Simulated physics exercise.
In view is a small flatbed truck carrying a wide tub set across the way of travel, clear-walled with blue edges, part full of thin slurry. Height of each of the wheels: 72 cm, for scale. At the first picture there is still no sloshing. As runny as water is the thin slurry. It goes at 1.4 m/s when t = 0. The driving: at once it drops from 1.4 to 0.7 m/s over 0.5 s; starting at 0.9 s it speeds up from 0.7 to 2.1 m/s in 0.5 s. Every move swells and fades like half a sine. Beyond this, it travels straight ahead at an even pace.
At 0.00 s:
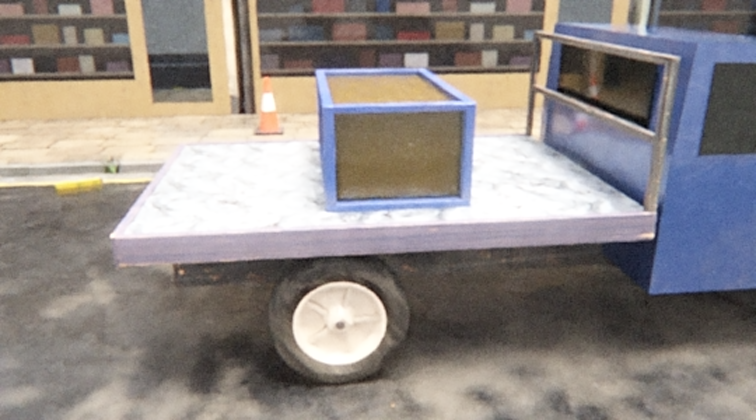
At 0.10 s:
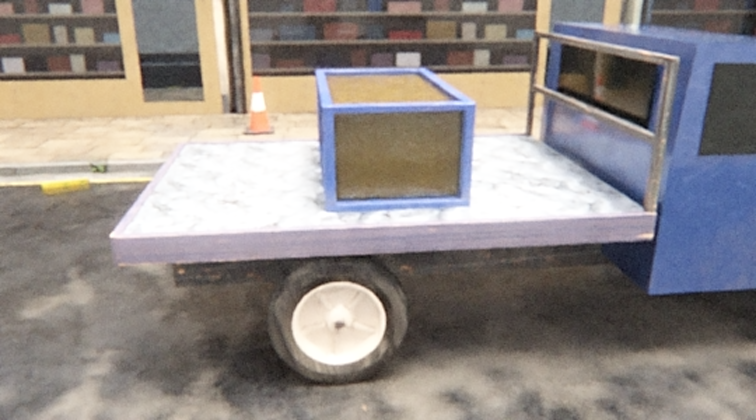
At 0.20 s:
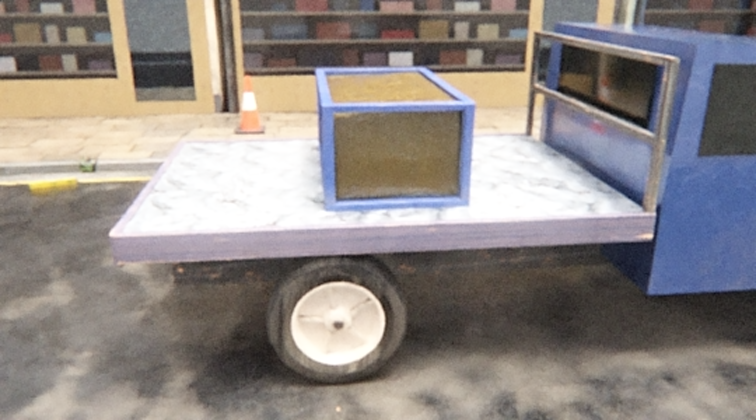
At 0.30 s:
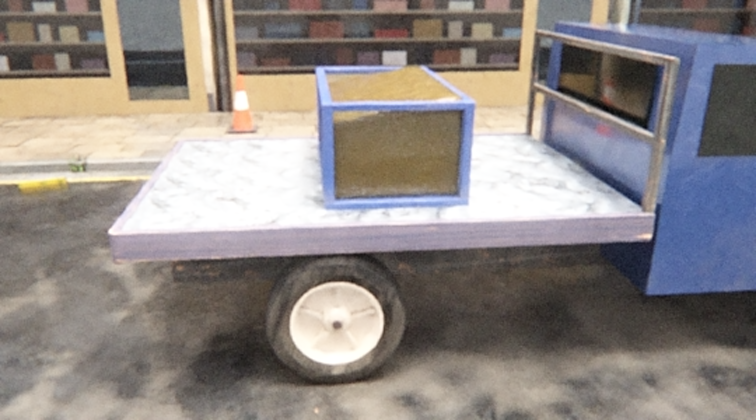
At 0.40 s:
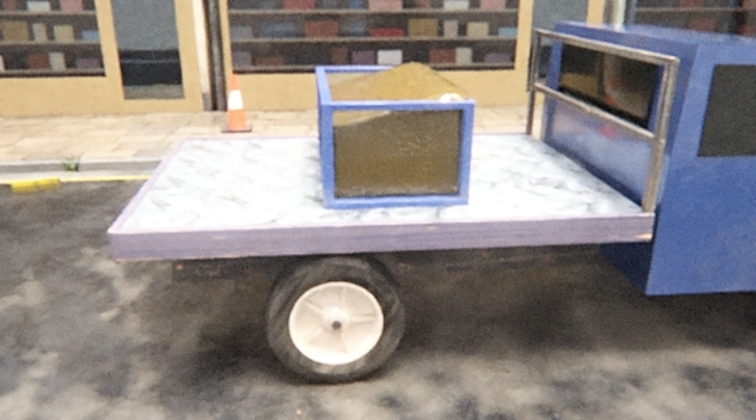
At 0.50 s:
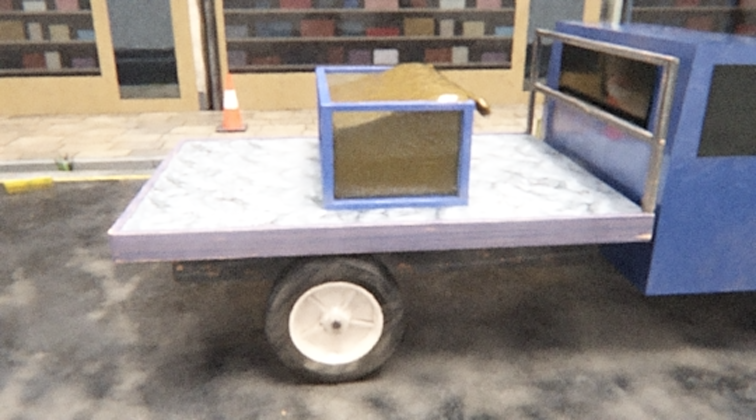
On a street past shopfronts, a blue flatbed truck carrying a blue-edged clear tub, its brown slurry starting level, then heaping rightward.
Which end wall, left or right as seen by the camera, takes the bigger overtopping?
Left.
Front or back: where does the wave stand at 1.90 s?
Tilt: Towards the forward end.
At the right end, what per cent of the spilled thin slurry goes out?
30%.
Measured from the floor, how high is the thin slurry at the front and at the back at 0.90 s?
Heights: Front 40 cm, then back 52 cm.
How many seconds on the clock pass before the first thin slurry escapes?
It happens at some 0.6 s.
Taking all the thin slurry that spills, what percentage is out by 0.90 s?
About 20 %.
By 0.90 s it stands 53 cm high behind and 40 cm in front; 2 per cent has gone over the right end.
By 1.40 s it stands 51 cm high behind and 34 cm in front; 5 per cent has gone over the left end and the right end.
By 1.90 s it stands 33 cm high behind and 49 cm in front; 8 per cent has gone mostly over the left end, some over the right end.
By 4.39 s 10 per cent has gone mostly over the left end, some over the right end; the right end has passed 3 per cent and the left end 7.
